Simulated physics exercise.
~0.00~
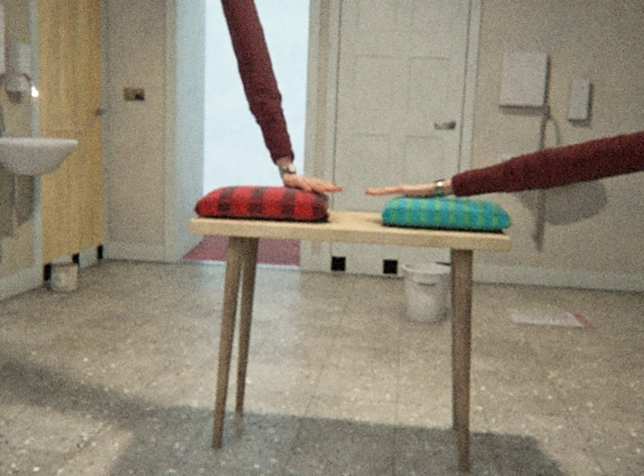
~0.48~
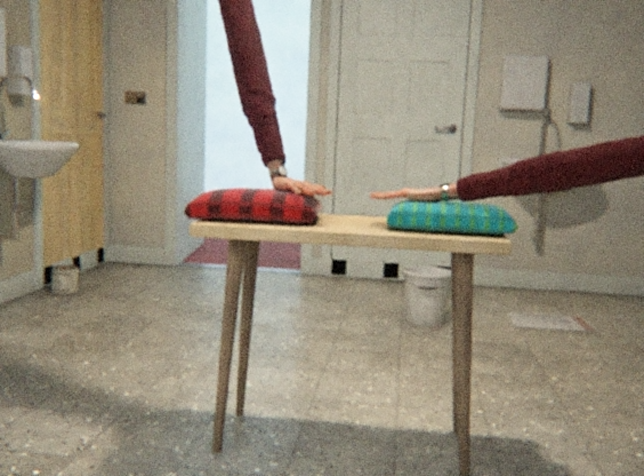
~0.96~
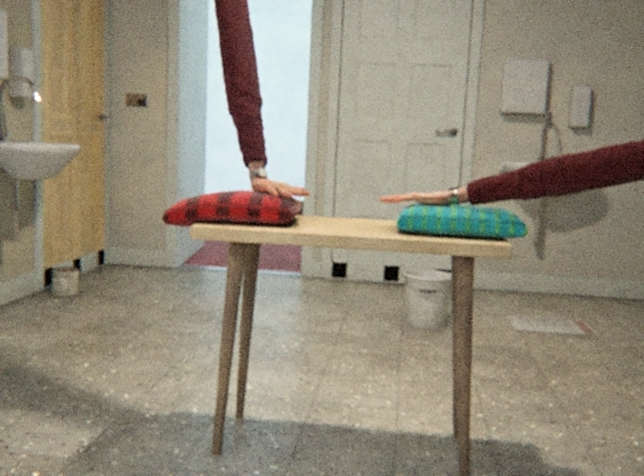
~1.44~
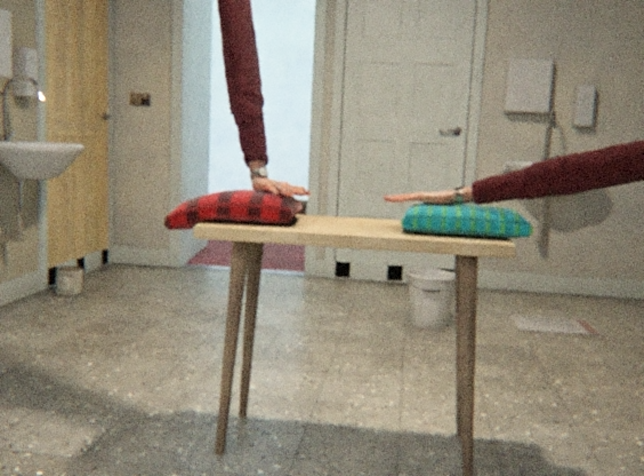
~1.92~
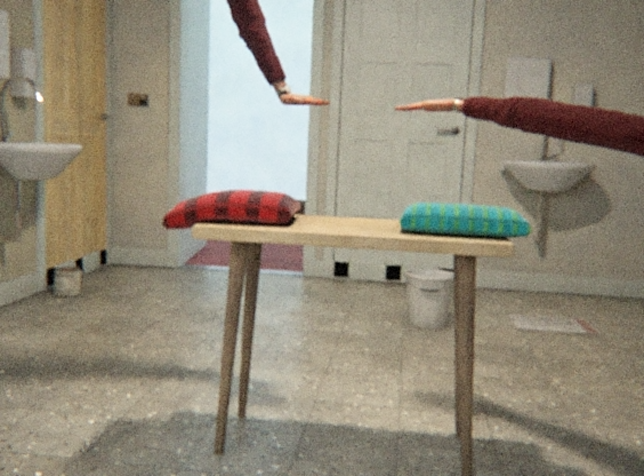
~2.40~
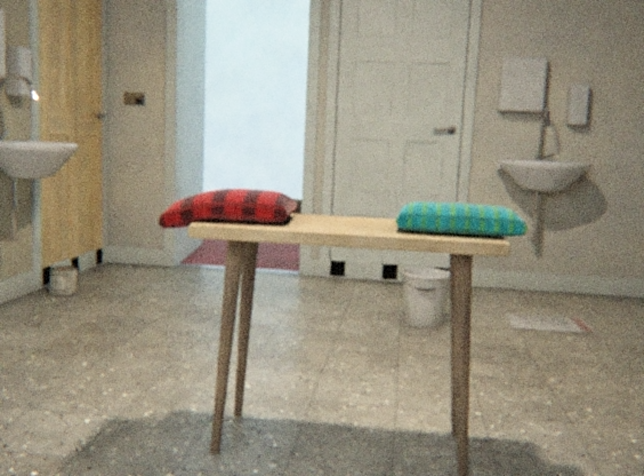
At the start, a hand in a dark red sleeve rests on a red checked pillow at the left end of a short wooden bench, while another hand lies on a turquoise folded blanket at the right end. The left hand slides the pillow outward until it sticks out past the edge. The other hand shifts the blanket slightly to the right, so it overhangs its own end. Both hands then lift off and withdraw from view. The pillow and the blanket stay on the bench, lying still.
